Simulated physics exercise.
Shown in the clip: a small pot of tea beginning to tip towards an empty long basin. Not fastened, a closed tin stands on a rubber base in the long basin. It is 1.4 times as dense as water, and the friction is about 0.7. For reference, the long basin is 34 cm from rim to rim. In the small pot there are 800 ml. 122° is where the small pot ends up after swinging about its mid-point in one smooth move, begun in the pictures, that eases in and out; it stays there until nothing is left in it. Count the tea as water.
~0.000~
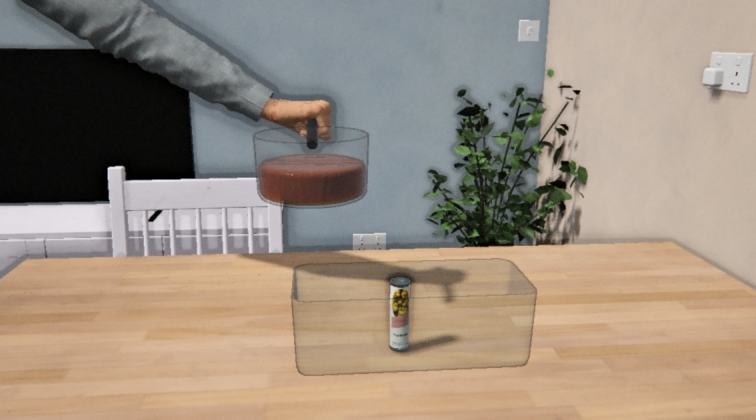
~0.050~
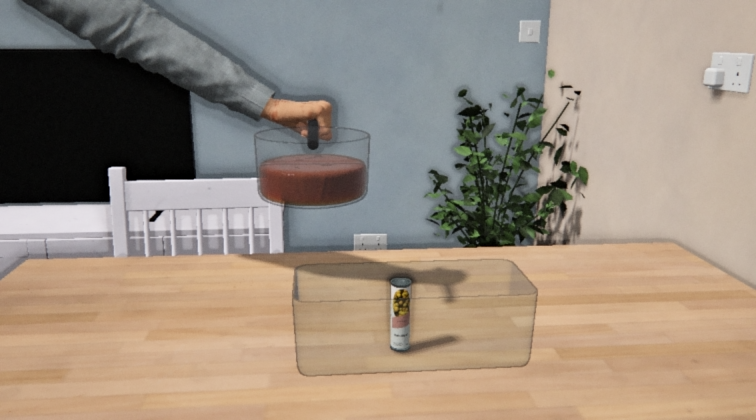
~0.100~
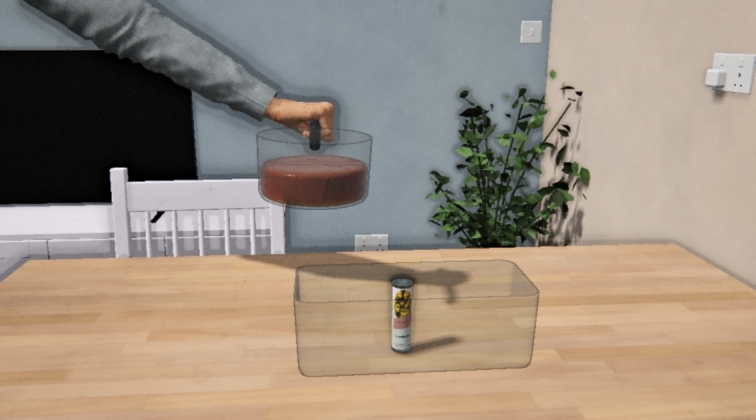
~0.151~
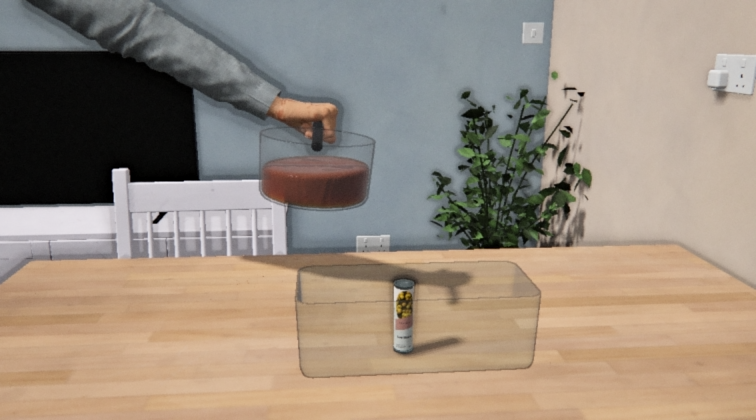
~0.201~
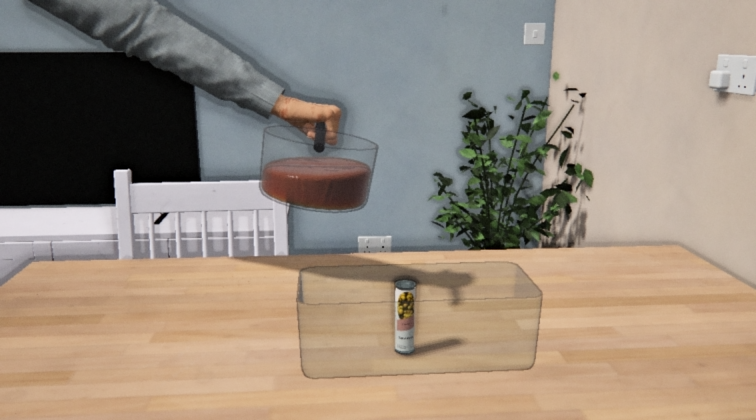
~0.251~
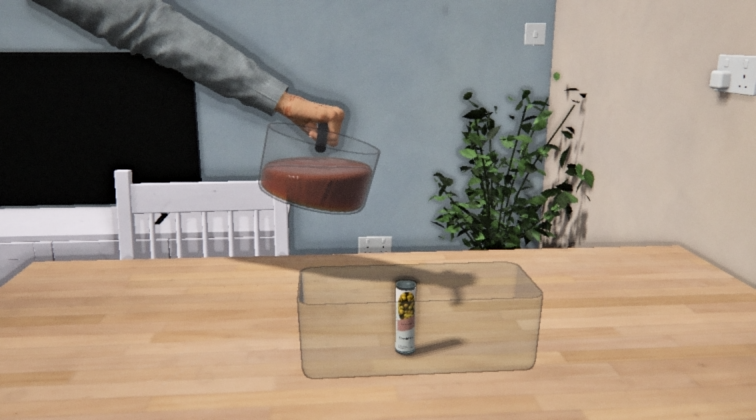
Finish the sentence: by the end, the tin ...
By the end, the tin is still upright.
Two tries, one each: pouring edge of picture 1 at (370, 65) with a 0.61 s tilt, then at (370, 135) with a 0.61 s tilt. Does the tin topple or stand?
Run one: It tumbles. Run two: It tumbles.
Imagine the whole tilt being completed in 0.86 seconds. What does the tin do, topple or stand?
In that case the tin stays vertical.
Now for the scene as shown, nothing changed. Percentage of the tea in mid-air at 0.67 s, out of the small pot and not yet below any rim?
Some 36 % is the figure.
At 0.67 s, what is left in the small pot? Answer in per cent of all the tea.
Around 60 percent.
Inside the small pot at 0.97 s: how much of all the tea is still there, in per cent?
Roughly 7 percent remains.
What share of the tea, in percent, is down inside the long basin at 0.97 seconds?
Some 80 per cent.
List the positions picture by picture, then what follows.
In the first frame, tilt 0°; pouring edge (368, 135); surface from (258, 163) to (365, 162); the long basin's rim runs from (294, 283) to (524, 276); the tin's top is at (400, 284).
In the second frame, tilt 1°; pouring edge (369, 136); surface from (259, 164) to (366, 162).
In the third frame, tilt 2°; pouring edge (371, 138); surface from (261, 164) to (367, 164).
In the fourth frame, tilt 5°; pouring edge (374, 142); surface from (262, 165) to (369, 165).
In the fifth frame, tilt 9°; pouring edge (377, 147); surface from (263, 166) to (371, 166).
In the sixth frame, tilt 14°; pouring edge (379, 152); surface from (263, 166) to (372, 166).
By 0.67 s the tilt is 77° and 60 per cent is still to pour; the tin stands where it began.
By 0.97 s the tilt is 116° and 7 per cent is still to pour; the tin stands where it began.
By 1.29 s the tilt is 122° and 0 per cent is still to pour; the tin stands where it began.
By 1.64 s the tilt is 122° and 0 per cent is still to pour; the tin stands where it began.
At rest the tin stands where it began.
